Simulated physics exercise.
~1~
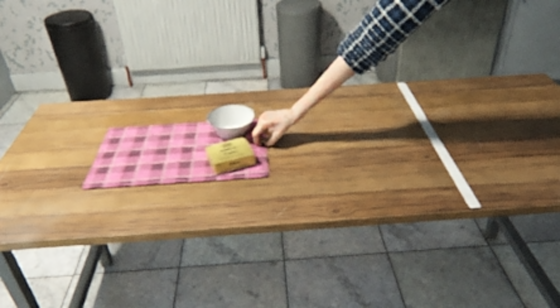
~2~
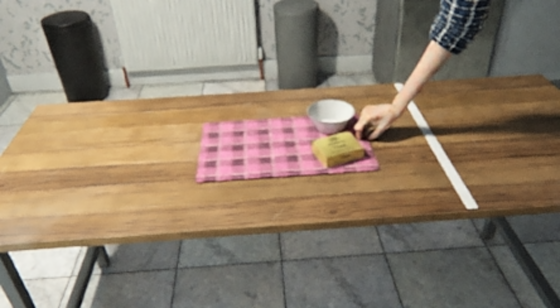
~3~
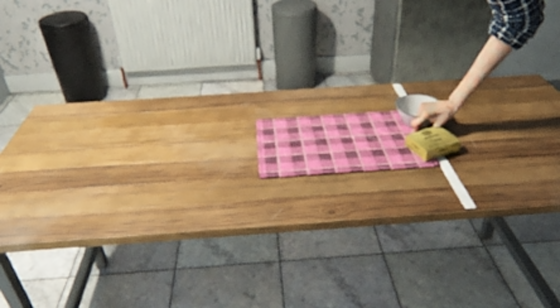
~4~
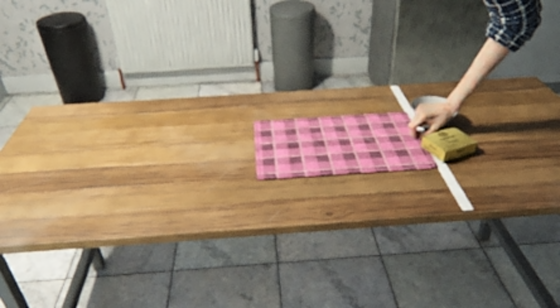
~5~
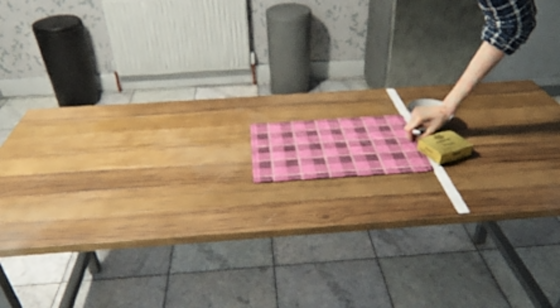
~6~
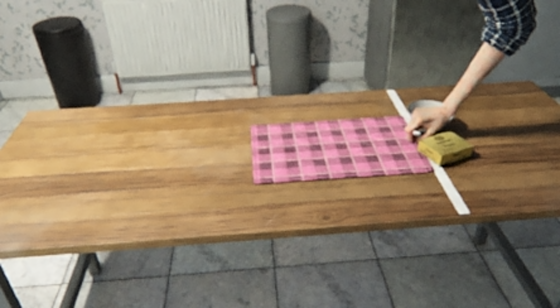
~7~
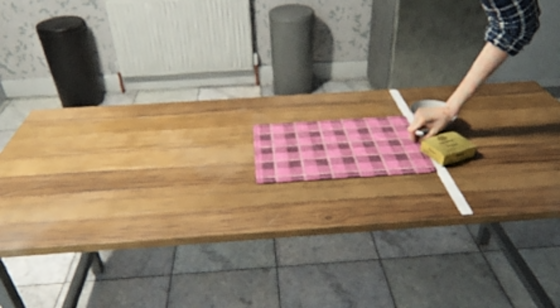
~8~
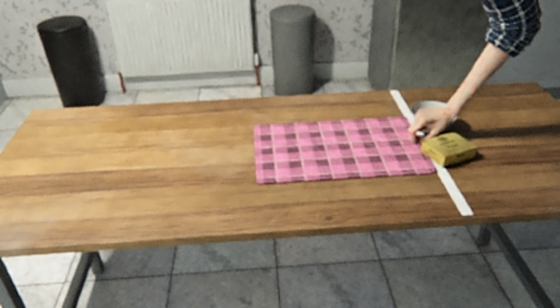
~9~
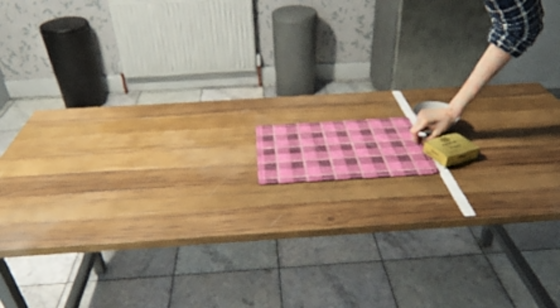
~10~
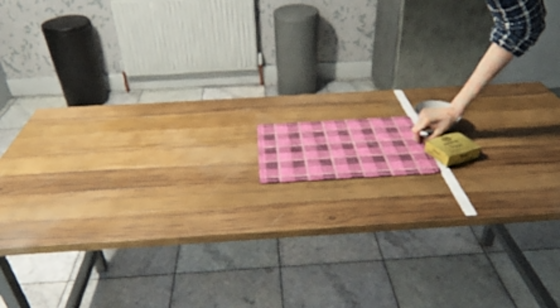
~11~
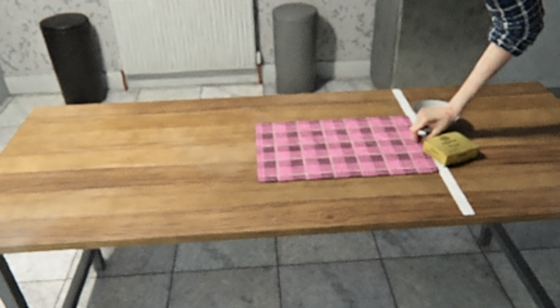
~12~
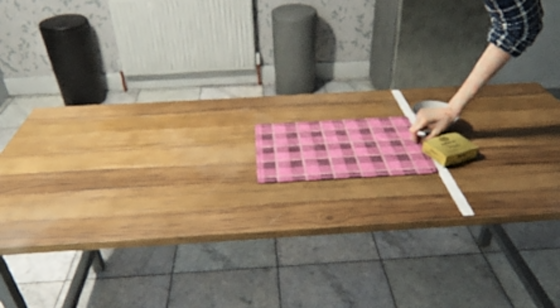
On a wooden table, a hand pulled a pink checked cloth to the right with a white bowl and a yellow packet riding on it, then stopped at the white tape, and both things slid off the cloth's front edge and came to rest.
